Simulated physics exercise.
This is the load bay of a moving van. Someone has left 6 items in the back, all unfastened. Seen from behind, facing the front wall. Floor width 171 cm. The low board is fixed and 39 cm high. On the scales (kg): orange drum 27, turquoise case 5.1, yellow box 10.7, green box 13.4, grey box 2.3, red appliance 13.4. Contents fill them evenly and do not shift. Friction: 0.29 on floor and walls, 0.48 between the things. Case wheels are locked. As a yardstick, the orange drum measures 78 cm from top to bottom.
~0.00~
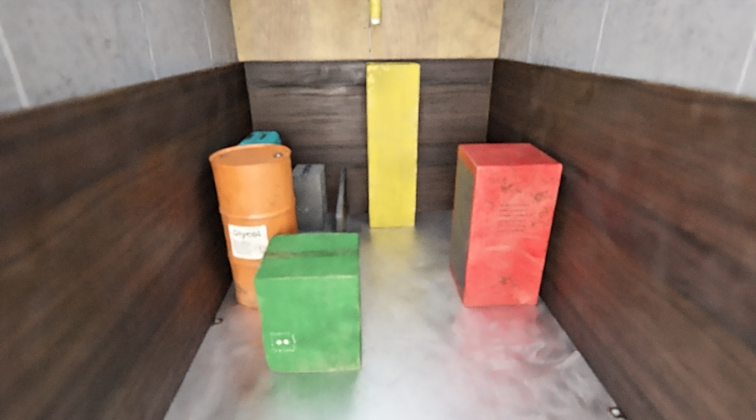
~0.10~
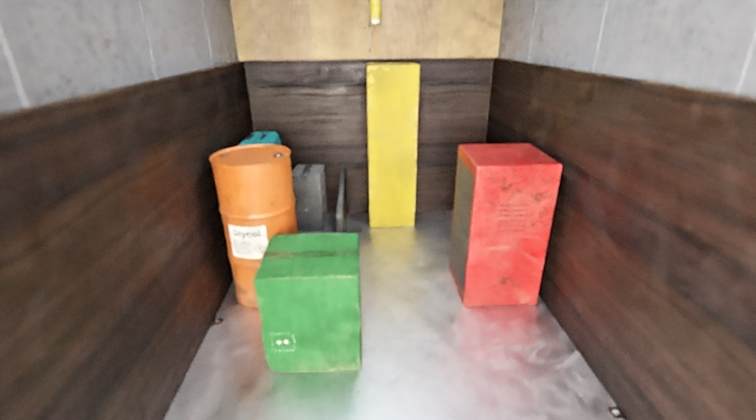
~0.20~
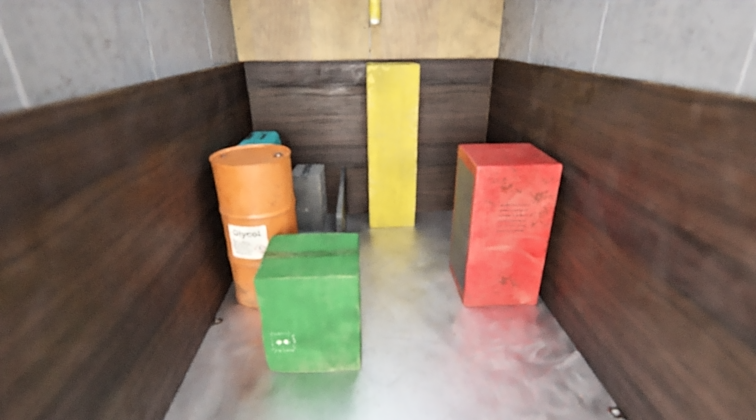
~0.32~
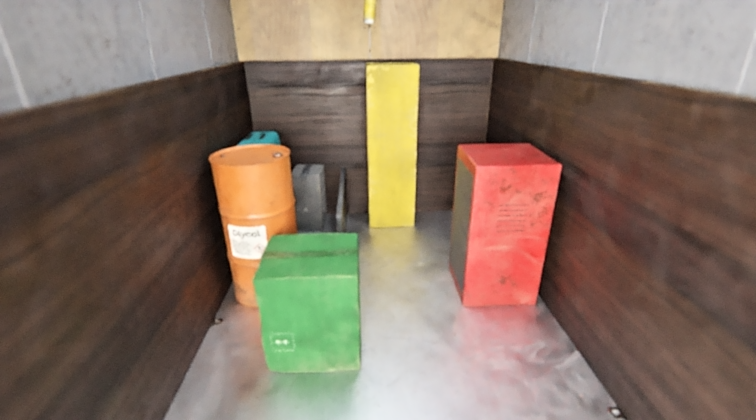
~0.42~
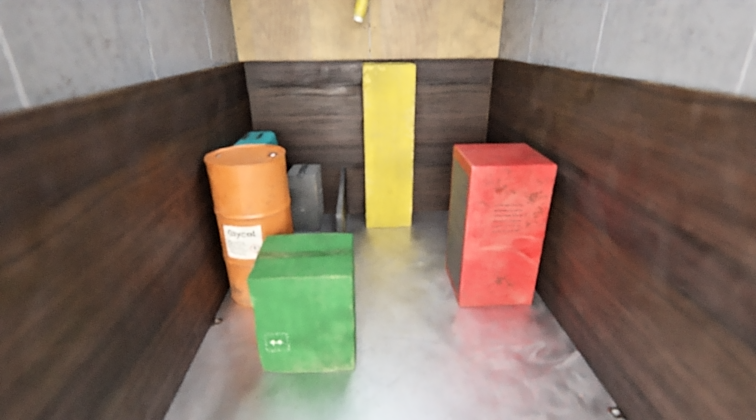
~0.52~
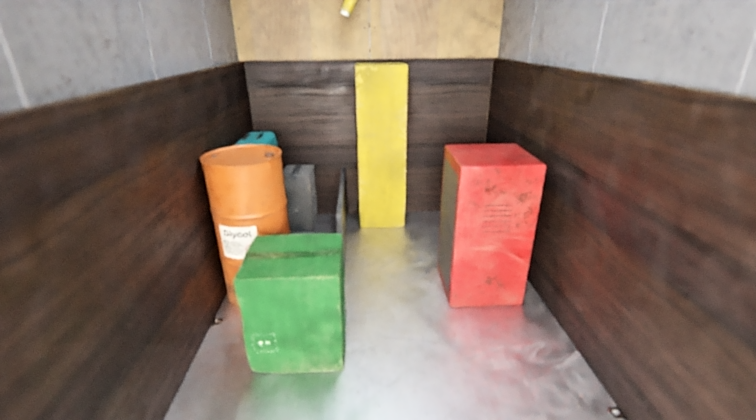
In the video, a green box, orange drum, turquoise case, grey box, yellow box and red appliance stand in a van's load bay, at first still, then slide slightly left as a hanging yellow object swings left.
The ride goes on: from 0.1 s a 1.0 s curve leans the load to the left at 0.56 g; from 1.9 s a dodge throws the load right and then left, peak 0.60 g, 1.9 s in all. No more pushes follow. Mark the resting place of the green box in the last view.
Look near (235, 303).
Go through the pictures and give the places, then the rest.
The first picture shows smooth; green box (315, 300); orange drum (262, 226).
The second picture shows smooth; yellow box (391, 148); grey box (310, 197).
The third picture shows load feels 0.22 g left; red appliance (497, 224); orange drum (262, 226).
The fourth picture shows load feels 0.49 g left; yellow box (391, 148).
The fifth picture shows load feels 0.56 g left; grey box (306, 197) 3 cm from its spot; red appliance (493, 224) 3 cm from its spot.
The sixth picture shows load feels 0.56 g left; green box (298, 301) 7 cm from its spot; orange drum (253, 226) 4 cm from its spot.
By 1.12 s, smooth; green box 35 cm from its spot near (235, 303); red appliance 69 cm from its spot; yellow box 17 cm from its spot.
By 2.62 s, load feels 0.29 g right; green box 16 cm from its spot near (278, 302); yellow box tilted 28°; red appliance 53 cm from its spot.
By 3.52 s, load feels 0.35 g left; green box 13 cm from its spot near (285, 301); yellow box tilted 48°; red appliance 50 cm from its spot.
When it is over (4.4 s), lying over in the back, yellow box; not toppled but over 15 cm from the start, green box and red appliance; the other 3 within 15 cm of the start. In the last view, green box near (235, 303).
